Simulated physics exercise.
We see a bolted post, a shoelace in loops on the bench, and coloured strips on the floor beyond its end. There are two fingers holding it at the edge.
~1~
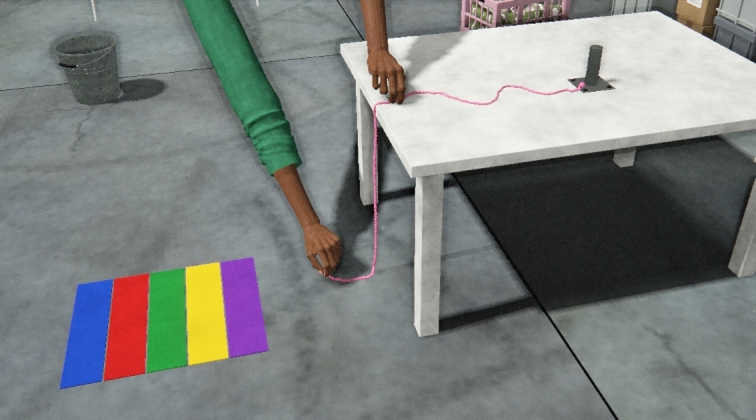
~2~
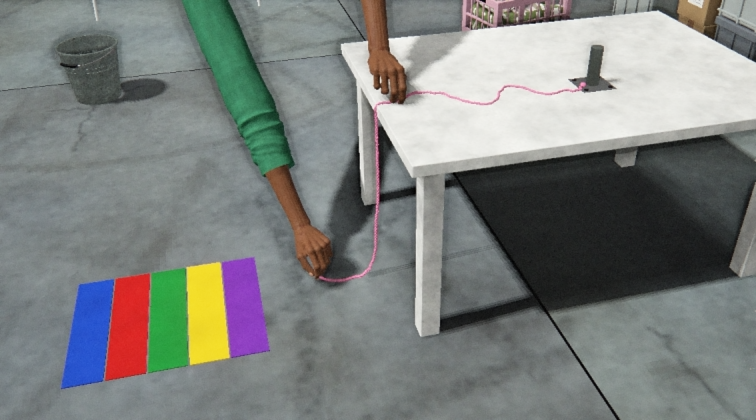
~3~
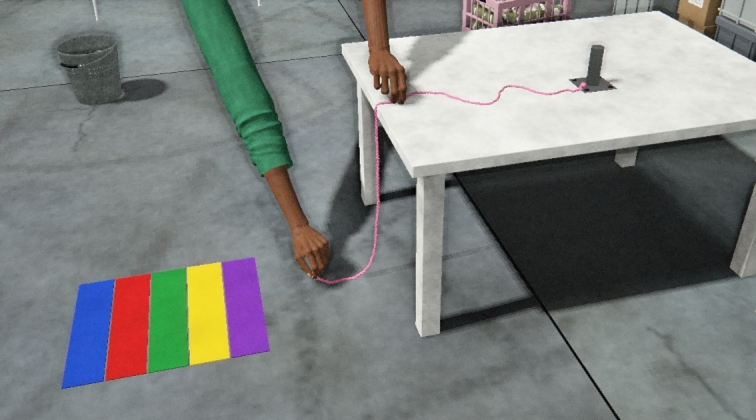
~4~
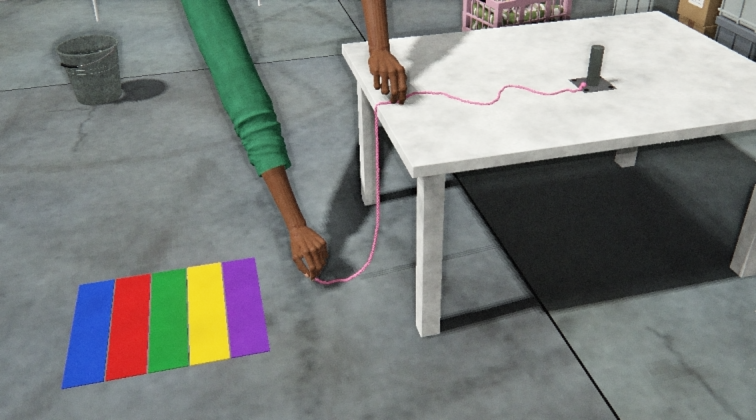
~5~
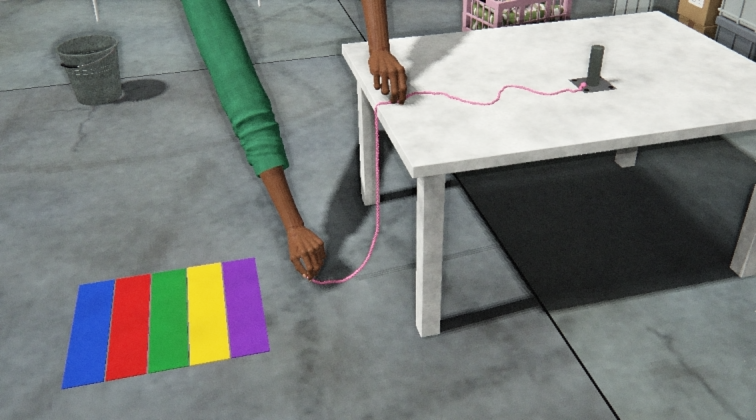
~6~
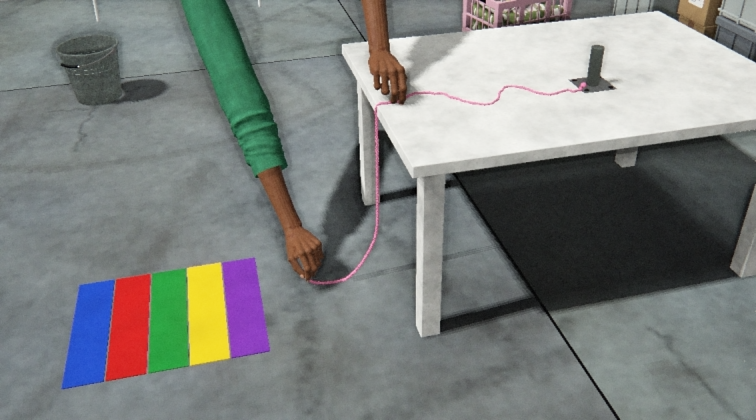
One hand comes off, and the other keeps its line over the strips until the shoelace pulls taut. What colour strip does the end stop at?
Red.
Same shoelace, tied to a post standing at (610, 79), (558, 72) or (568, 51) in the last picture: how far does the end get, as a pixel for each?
The first try gives about (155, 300), the second about (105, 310) and the third about (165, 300).
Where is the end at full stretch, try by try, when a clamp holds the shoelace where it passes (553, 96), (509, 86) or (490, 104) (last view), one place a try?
Try one gives (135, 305), try two (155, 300), and try three (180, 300).
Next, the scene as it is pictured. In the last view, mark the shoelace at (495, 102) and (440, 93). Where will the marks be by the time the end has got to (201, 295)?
The first sits at about (451, 98) and the second at about (386, 105).
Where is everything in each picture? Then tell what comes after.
End (325, 273); purple (247, 335); yellow (207, 342); green (167, 349); red (126, 356); blue (84, 364), in the first picture.
End (315, 275); shoelace through (560, 92) (499, 95) (435, 94) (376, 122) (378, 196) (373, 261), in the second picture.
End (313, 276), in the third picture.
End (311, 276); shoelace through (561, 92) (499, 96) (435, 94) (377, 122) (378, 196) (369, 261), in the fourth picture.
End (308, 277), in the fifth picture.
End (306, 277); shoelace through (561, 92) (499, 96) (435, 94) (377, 123) (377, 196) (363, 261), in the sixth picture.
Soon after, end near (201, 294); over yellow.
After that, end near (155, 302); over green.
At the stop, end near (126, 307); over red. It gets as far as the red strip.
